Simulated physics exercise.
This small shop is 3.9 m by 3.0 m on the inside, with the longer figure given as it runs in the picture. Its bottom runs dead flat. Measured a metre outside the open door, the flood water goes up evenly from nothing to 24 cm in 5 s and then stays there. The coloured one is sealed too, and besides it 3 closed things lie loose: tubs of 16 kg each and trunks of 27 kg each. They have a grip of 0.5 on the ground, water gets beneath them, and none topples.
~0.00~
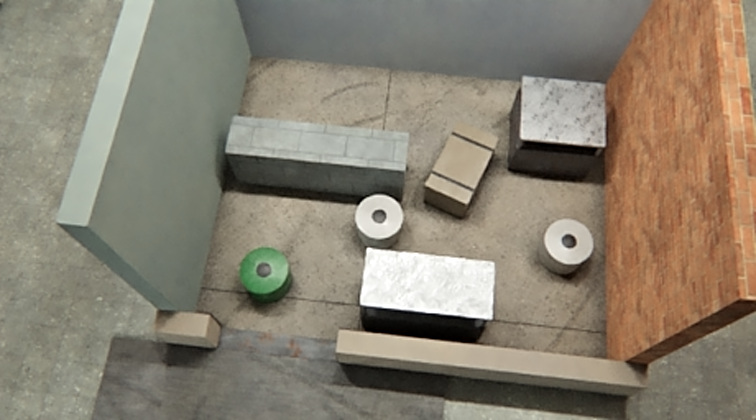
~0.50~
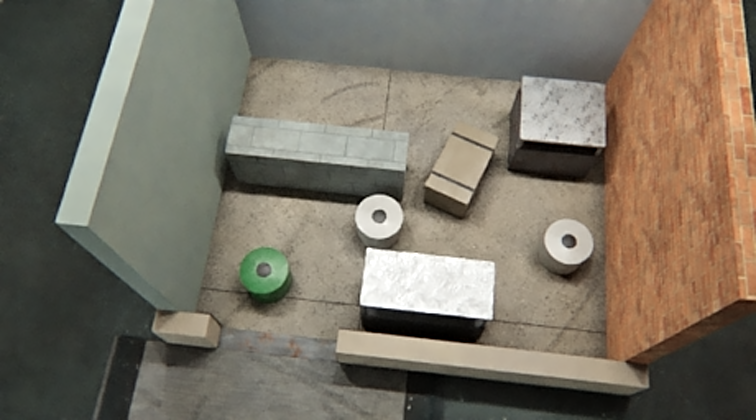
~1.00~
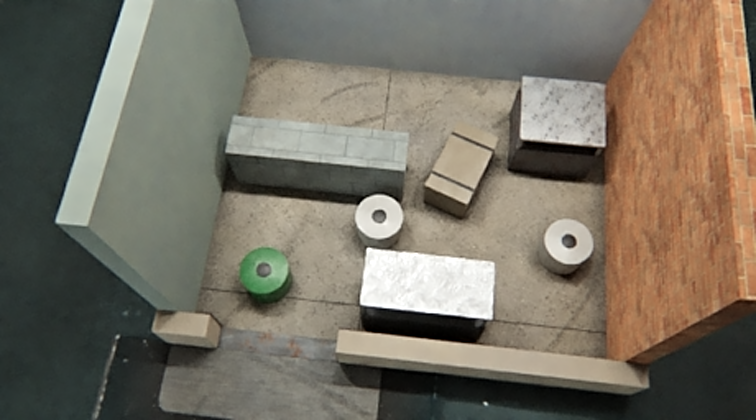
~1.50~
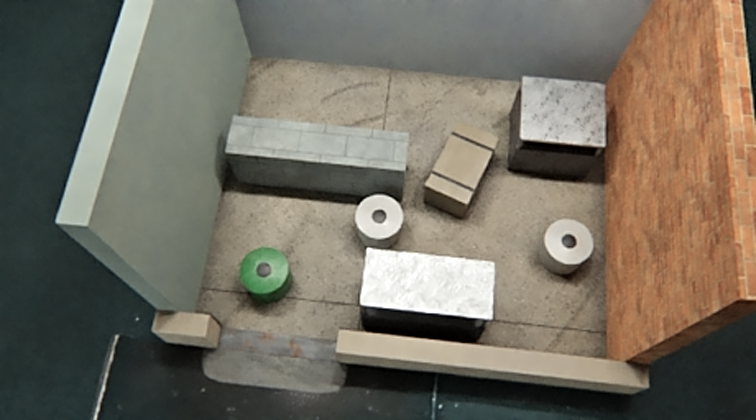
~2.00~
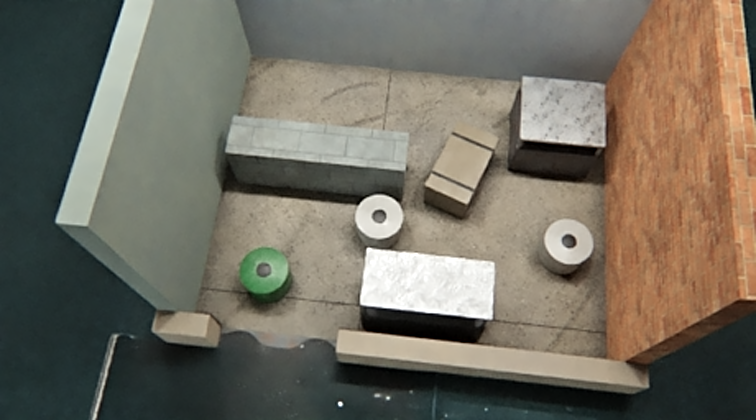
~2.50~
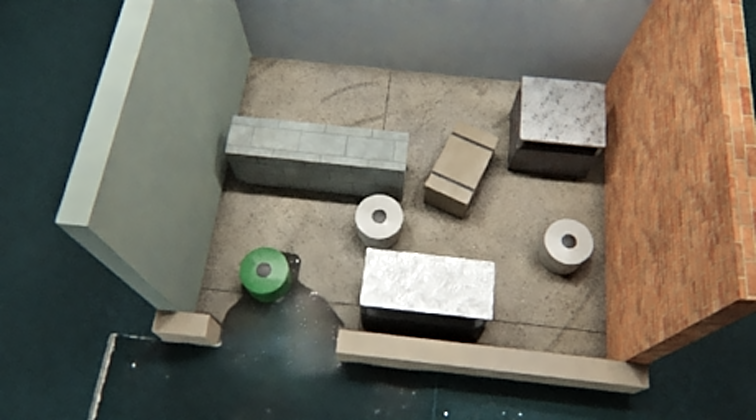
Dark water spreading over the ground outside a small open-topped shop, then creeping through the doorway to a green tub sitting still.
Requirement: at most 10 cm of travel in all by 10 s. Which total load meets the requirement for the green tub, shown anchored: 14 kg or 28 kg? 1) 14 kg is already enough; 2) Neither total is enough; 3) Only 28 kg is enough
Neither total is enough.
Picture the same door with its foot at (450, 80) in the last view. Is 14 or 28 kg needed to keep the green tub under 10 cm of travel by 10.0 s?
Lab note: Upper mass required.
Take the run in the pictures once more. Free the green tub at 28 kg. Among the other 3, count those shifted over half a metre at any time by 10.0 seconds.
The total is 2.
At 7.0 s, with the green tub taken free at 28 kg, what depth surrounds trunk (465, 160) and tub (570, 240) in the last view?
Around 4 cm and 4 cm.
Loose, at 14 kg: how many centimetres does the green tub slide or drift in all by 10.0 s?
Around 200 cm in total.
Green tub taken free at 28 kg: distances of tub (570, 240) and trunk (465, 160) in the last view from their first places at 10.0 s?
Shifts: 50 cm / 60 cm.
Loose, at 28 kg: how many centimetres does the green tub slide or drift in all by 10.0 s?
Total path: Around 120 cm.
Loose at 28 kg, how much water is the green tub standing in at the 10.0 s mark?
20 cm, roughly.
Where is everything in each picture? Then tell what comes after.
The first frame shows the green tub at (264, 270) rests on the ground; 0.0 m2 under water; 0 of 4 have shifted.
The second frame shows the green tub at (264, 270), on the bottom; water covers 0.0 m2; 0 of 4 have shifted.
The third frame shows the green tub at (264, 270) rests on the ground; water covers 0.0 m2; 0 of 4 have shifted.
The fourth frame shows the green tub at (264, 270) rests on the ground; water covers 0.0 m2; 0 of 4 have shifted.
The fifth frame shows the green tub at (264, 270), on the bottom; water covers 0.0 m2; 0 of 4 have shifted.
The sixth frame shows the green tub at (264, 270) rests on the ground; water covers 0.3 m2; 0 of 4 have shifted.
After 3.5 s the green tub would be 8 cm from its start with 14 kg and 0 cm from its start with 28 kg; 6 cm of water round it then.
After 4.5 s the green tub would be 42 cm from its start with 14 kg and 0 cm from its start with 28 kg; 7 cm of water round it then.
After 7.0 s the green tub would be 74 cm from its start with 14 kg and 25 cm from its start with 28 kg; 18 cm of water round it then.
After 10.0 s the green tub would be 14 cm from its start with 14 kg and 93 cm from its start with 28 kg; 20 cm of water round it then.
